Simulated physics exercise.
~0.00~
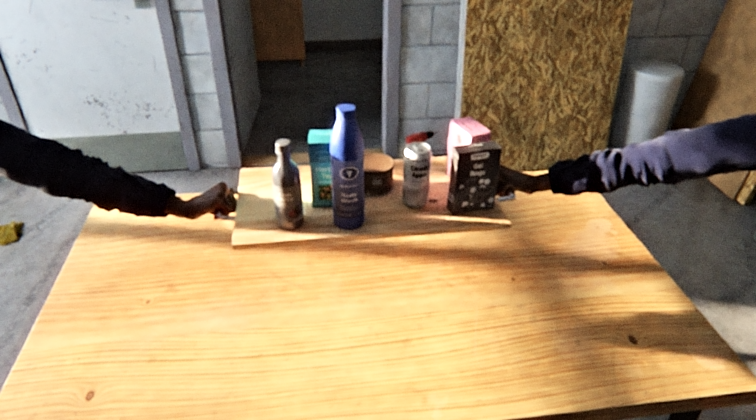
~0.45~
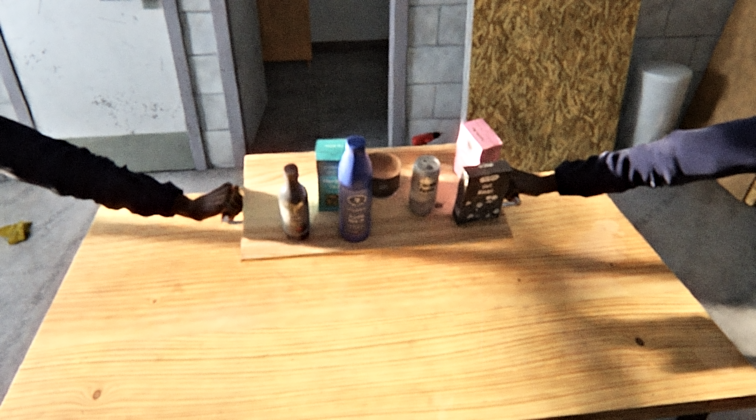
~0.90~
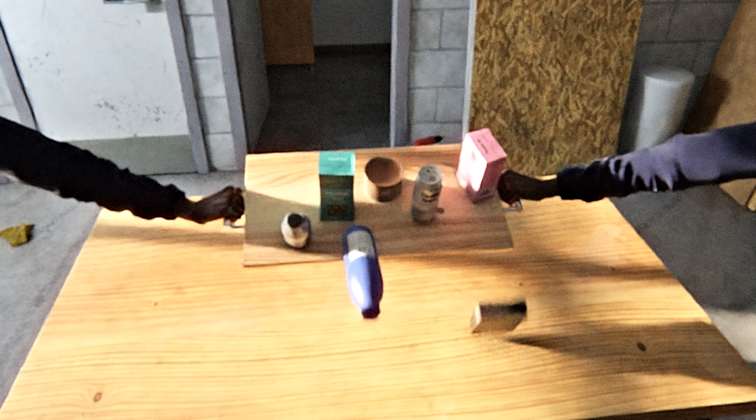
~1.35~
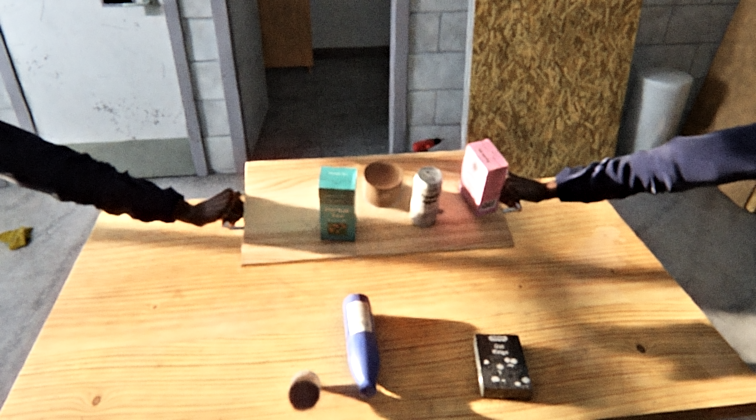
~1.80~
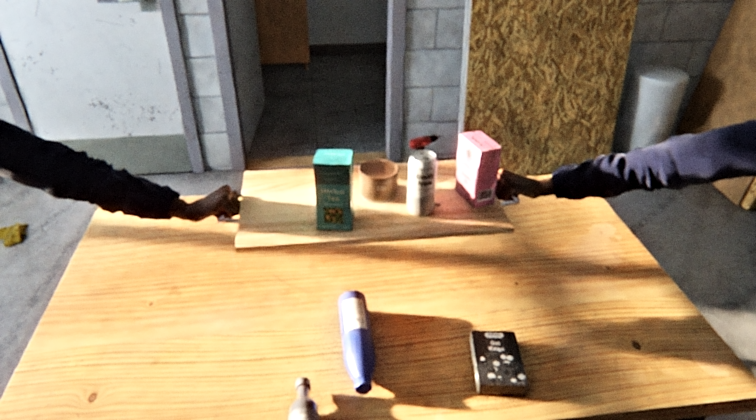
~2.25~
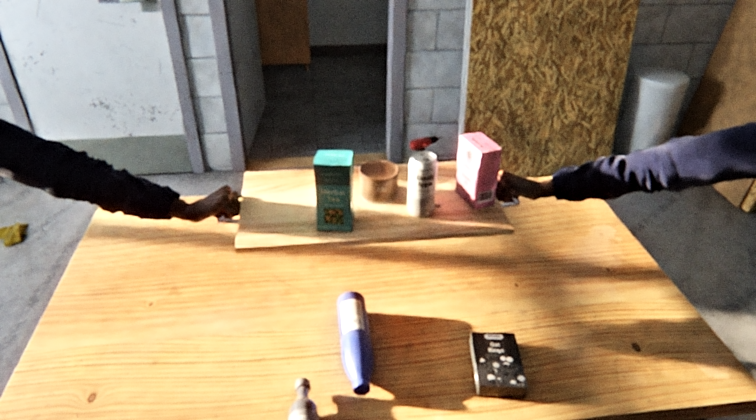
A board held by two hands tips forward, and two bottles and a black packet fall off.
